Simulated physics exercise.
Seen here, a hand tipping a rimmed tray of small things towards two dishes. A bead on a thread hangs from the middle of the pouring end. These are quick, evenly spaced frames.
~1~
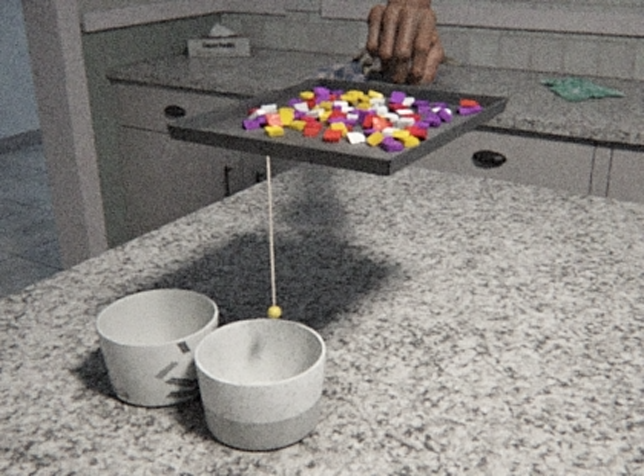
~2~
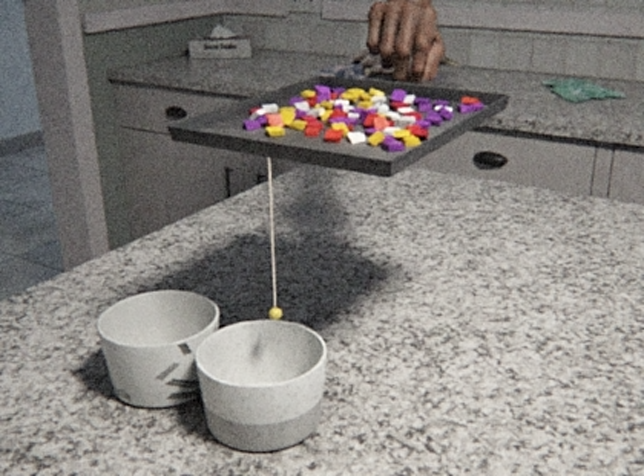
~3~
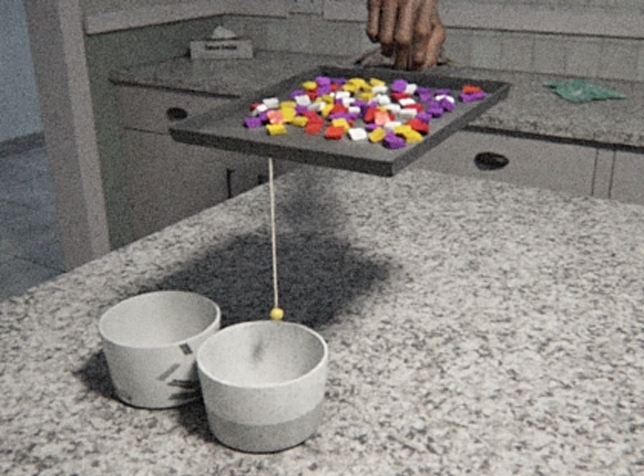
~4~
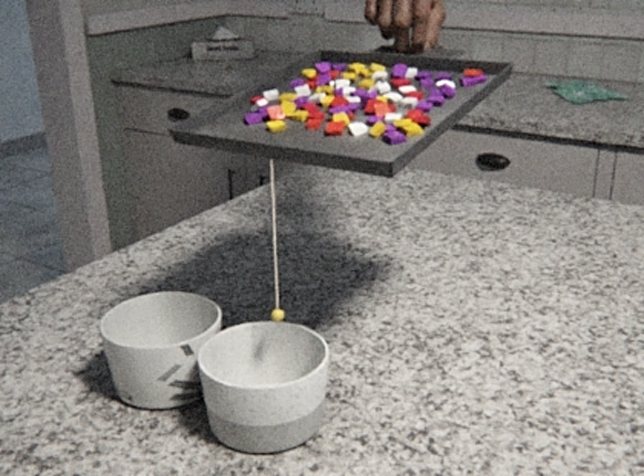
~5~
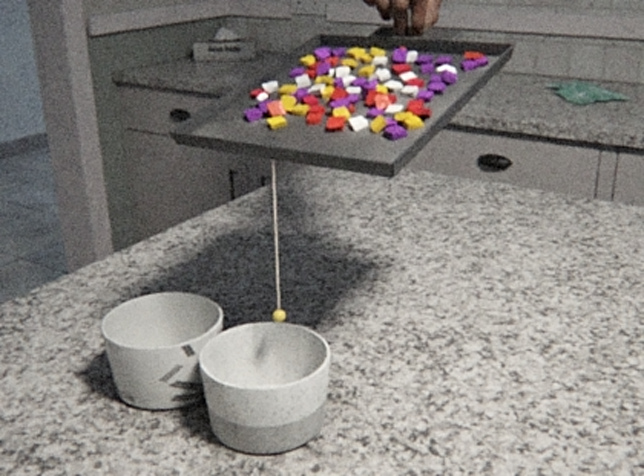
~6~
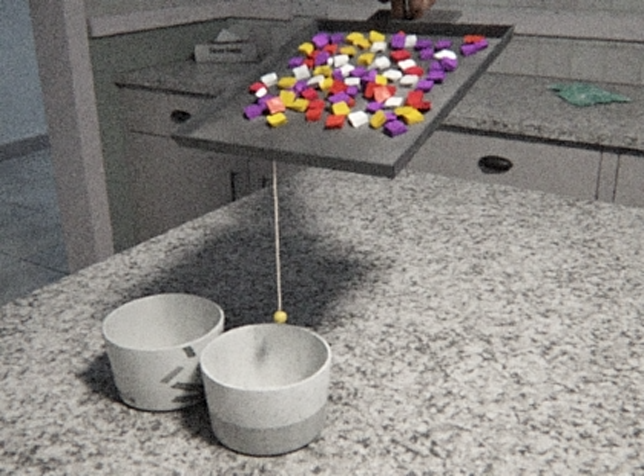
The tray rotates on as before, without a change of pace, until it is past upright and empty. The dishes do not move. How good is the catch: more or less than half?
Caught overall: More than half.
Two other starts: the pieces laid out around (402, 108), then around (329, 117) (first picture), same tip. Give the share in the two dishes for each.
The first gives 50 %, the second 70 %.
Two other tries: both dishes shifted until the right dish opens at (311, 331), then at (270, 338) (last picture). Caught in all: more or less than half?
In turn: Below a half; under half.
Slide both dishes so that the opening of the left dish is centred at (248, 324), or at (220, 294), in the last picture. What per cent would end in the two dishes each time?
The first gives 30 %, the second 0 %.
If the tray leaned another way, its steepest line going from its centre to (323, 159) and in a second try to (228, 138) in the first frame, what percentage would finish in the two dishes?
Near 20 % and 40 %.
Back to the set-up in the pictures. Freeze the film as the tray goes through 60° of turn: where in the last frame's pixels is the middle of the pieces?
Roughly at (267, 122).
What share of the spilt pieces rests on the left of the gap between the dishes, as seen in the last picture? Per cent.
Roughly 60 in a hundred.
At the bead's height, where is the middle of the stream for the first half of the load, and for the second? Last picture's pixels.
Around (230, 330) and then (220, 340).
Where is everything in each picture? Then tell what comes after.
The first picture shows corners of the pouring end at (171, 124) and (388, 159), level; middle of the load at (351, 118), mosaic tiles; left dish at (117, 368); right dish at (221, 409); bead on its thread at (274, 313).
The second picture shows corners of the pouring end at (172, 125) and (389, 160), level; middle of the load at (352, 117).
The third picture shows corners of the pouring end at (172, 127) and (390, 160), tipped barely, level across its low end; middle of the load at (353, 111).
The fourth picture shows corners of the pouring end at (173, 128) and (390, 161), tipped a little, level across its low end; middle of the load at (353, 102).
The fifth picture shows corners of the pouring end at (174, 130) and (391, 162), tipped a little, level across its low end; middle of the load at (353, 92).
The sixth picture shows corners of the pouring end at (175, 133) and (391, 163), tipped clearly, level across its low end; middle of the load at (353, 83); left dish at (123, 372); right dish at (227, 413).
Soon after the last picture, tray tipped steeply; nearly all on the tray; a stray few in the air.
A little later, tray tipped right over; about half on the tray; a small part in the right dish; a small part in the left dish; a small part outside both; a small part in the air.
Later still, tray tipped past a quarter turn; about half in the right dish; about a quarter in the left dish; about a quarter outside both.
At rest, tray tipped past a quarter turn; about half in the right dish; about a quarter in the left dish; about a quarter outside both.
